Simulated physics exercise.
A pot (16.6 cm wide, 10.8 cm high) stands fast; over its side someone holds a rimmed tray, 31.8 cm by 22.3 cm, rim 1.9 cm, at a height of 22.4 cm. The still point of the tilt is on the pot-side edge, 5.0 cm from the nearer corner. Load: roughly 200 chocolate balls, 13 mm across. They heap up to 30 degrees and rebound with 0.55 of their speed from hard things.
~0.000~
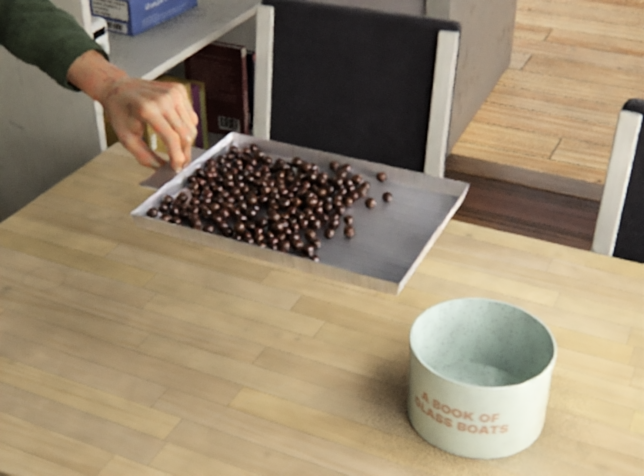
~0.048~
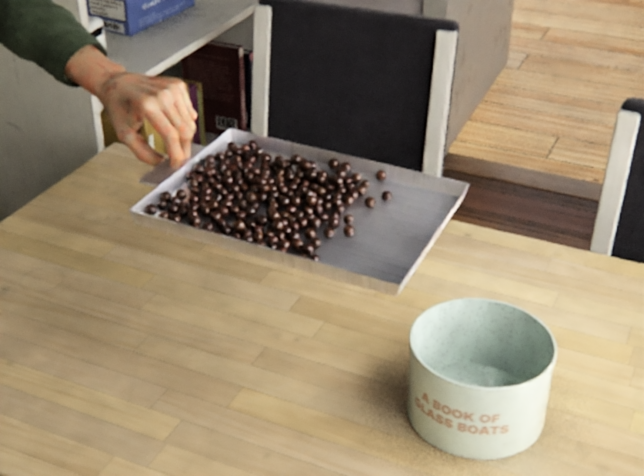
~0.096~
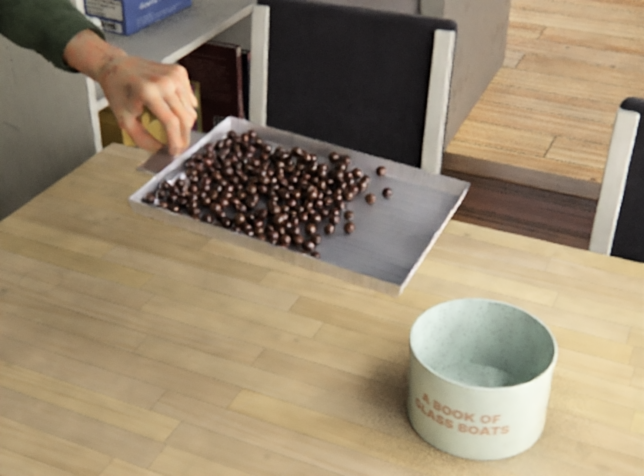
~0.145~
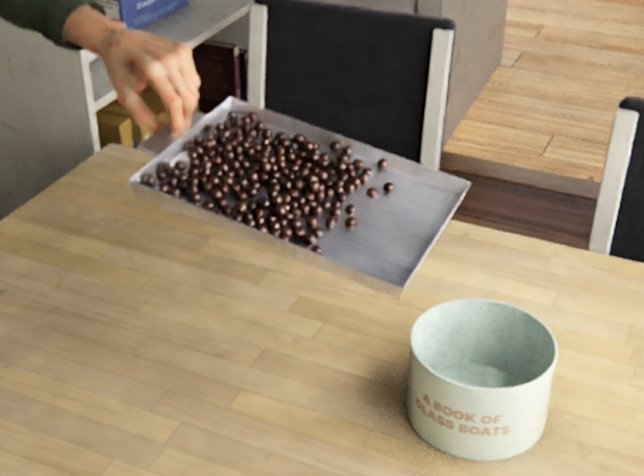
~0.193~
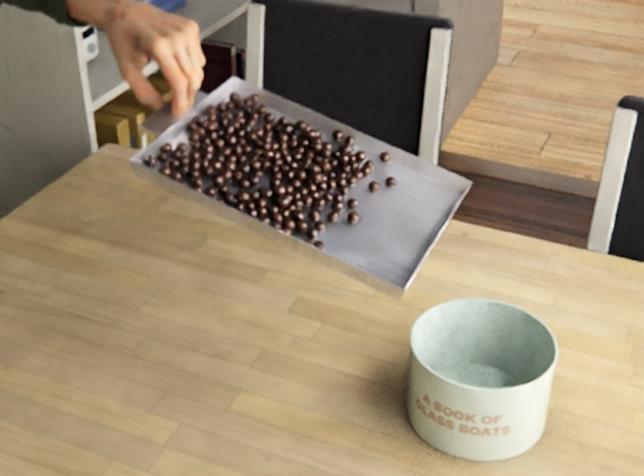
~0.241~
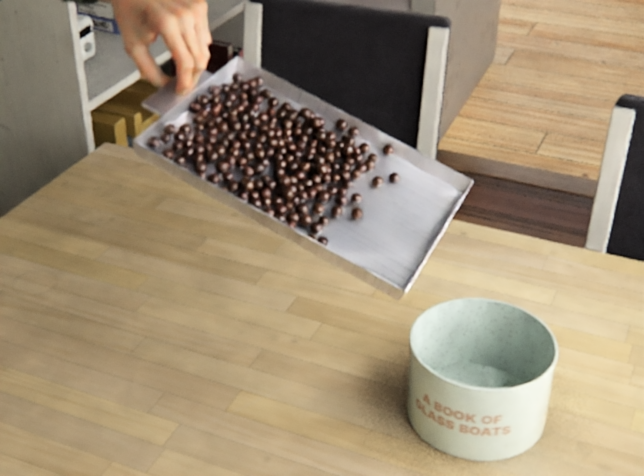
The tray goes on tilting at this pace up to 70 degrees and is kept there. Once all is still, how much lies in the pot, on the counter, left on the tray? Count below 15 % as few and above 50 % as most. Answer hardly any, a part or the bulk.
In the pot: A part; on the counter: A part; left on the tray: A part.
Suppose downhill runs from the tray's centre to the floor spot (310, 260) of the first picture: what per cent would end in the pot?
Some 0 per cent.
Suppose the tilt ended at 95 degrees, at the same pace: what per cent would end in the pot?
In that case some 55 per cent.
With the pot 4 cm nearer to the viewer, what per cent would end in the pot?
In that case some 45 per cent.
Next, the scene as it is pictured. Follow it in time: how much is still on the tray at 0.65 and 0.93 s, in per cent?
About 90, 30.
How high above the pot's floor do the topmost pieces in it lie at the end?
Roughly 2.0 cm.
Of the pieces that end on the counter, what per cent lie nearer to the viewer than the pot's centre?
About 70 per cent.
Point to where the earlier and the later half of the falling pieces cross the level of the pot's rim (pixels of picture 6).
At about (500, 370), then at (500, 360).
After 0.49 s, tilt 45 degrees; the tray holds 100 %, the pot 0 %.
Then, at 0.65 s, tilt 62 degrees; the tray holds 90 %, the pot 0 %.
After 0.93 s, tilt 70 degrees; the tray holds 30 %, the pot 30 %.
By 2.0 s all is still; pot 35 %, counter 35 %, tray 25 %.
